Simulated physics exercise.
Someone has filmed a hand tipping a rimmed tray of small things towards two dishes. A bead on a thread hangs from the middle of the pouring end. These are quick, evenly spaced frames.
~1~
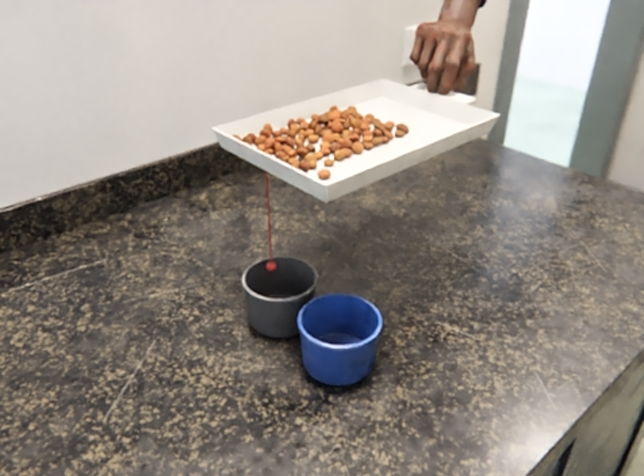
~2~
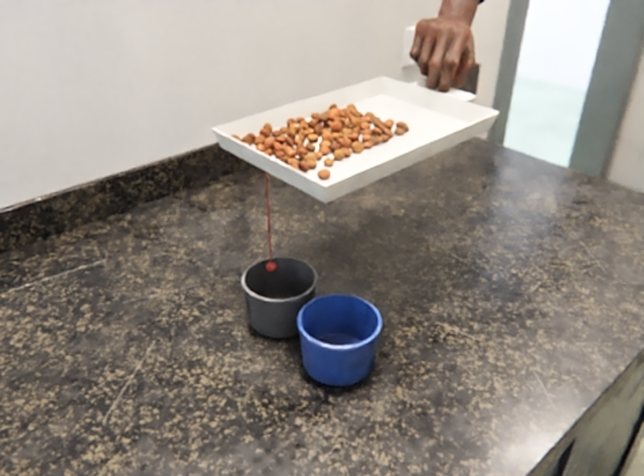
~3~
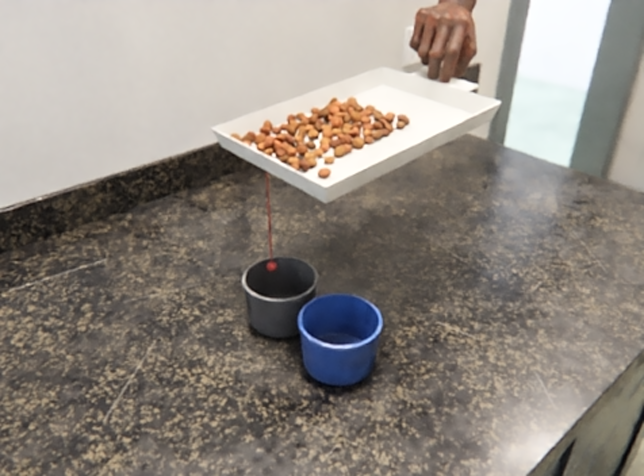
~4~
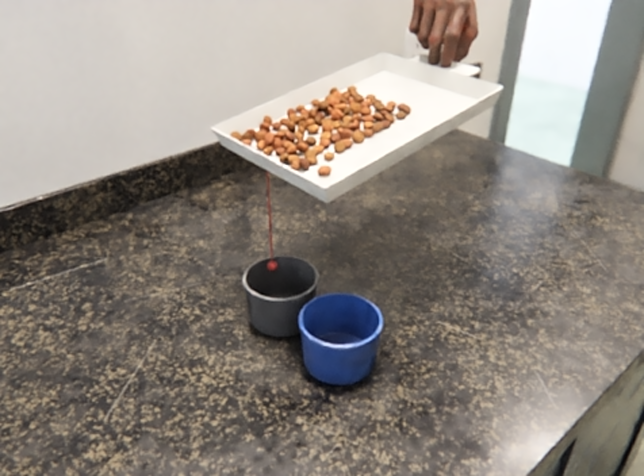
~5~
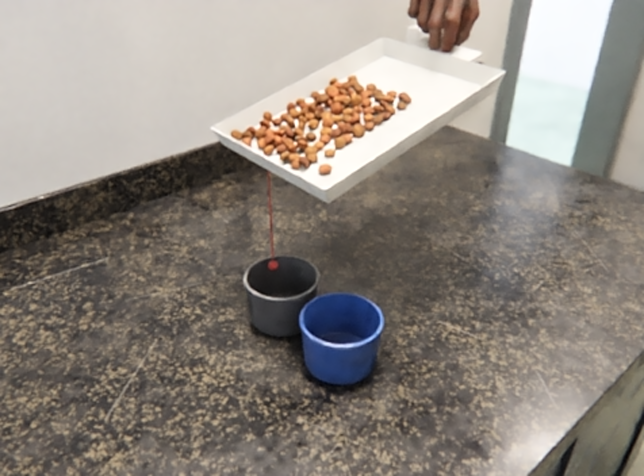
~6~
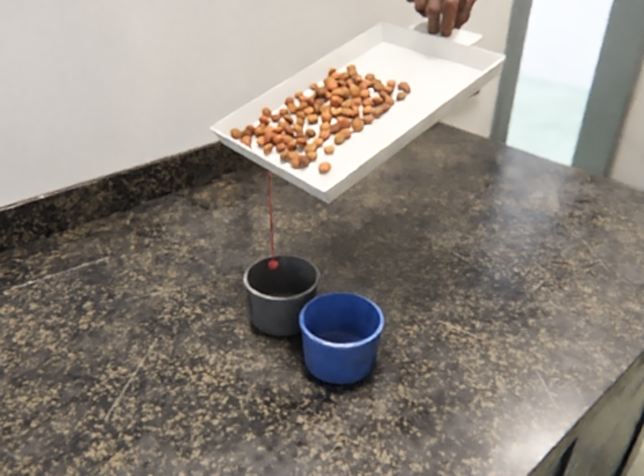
A hand at the top right grips a white rimmed tray of brown kibble above a dark speckled countertop, seen from slightly above against a pale wall. Below the tray sit a dark grey dish on the left and a blue one on the right, with a red bead hanging on a thread over the grey dish. The hand slowly tilts the tray towards its near left end while the kibble shifts only slightly and the view stays nearly still.
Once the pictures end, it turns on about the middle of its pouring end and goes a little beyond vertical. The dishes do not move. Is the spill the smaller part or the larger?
Caught overall: Only the smaller part.
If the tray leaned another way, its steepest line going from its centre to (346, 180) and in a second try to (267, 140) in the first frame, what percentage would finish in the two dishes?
Roughly 70 per cent, and 0 per cent.
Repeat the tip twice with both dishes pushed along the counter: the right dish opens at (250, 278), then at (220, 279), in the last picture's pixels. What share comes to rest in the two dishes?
Near 20 % and 40 %.
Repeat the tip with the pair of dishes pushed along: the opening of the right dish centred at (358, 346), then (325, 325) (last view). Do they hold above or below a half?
The first try: The smaller part. The second: The smaller part.
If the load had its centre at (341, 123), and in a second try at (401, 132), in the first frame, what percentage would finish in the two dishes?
In turn 0 and 0 in a hundred.
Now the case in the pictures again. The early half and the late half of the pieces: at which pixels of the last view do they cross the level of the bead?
At about (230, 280), then at (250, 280).
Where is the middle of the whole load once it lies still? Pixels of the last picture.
Roughly at (234, 358).
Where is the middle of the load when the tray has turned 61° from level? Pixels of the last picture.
Around (273, 141).
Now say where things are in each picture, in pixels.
In the first frame, corners of the pouring end (221, 128) and (327, 180), level; middle of the load (326, 134), bits of dog kibble; left dish (252, 308); right dish (310, 354); bead on its thread (271, 266).
In the second frame, corners of the pouring end (220, 128) and (326, 181), level; middle of the load (326, 133).
In the third frame, corners of the pouring end (220, 128) and (326, 182), tipped barely, level across its low end; middle of the load (327, 128).
In the fourth frame, corners of the pouring end (219, 127) and (325, 182), tipped a little, level across its low end; middle of the load (327, 122).
In the fifth frame, corners of the pouring end (219, 127) and (325, 183), tipped a little, level across its low end; middle of the load (327, 115).
In the sixth frame, corners of the pouring end (218, 126) and (324, 185), tipped clearly, level across its low end; middle of the load (326, 109); left dish (254, 307); right dish (311, 352).
Just after the last frame, tray tipped steeply; every one on the tray.
A moment on, tray tipped past a quarter turn; roughly a third on the tray; roughly half outside both; about a tenth in the air.
Further on, tray tipped past a quarter turn; just a few in the right dish; almost all outside both.
When it is over, tray tipped past a quarter turn; just a few in the right dish; not one in the left dish; almost all outside both.
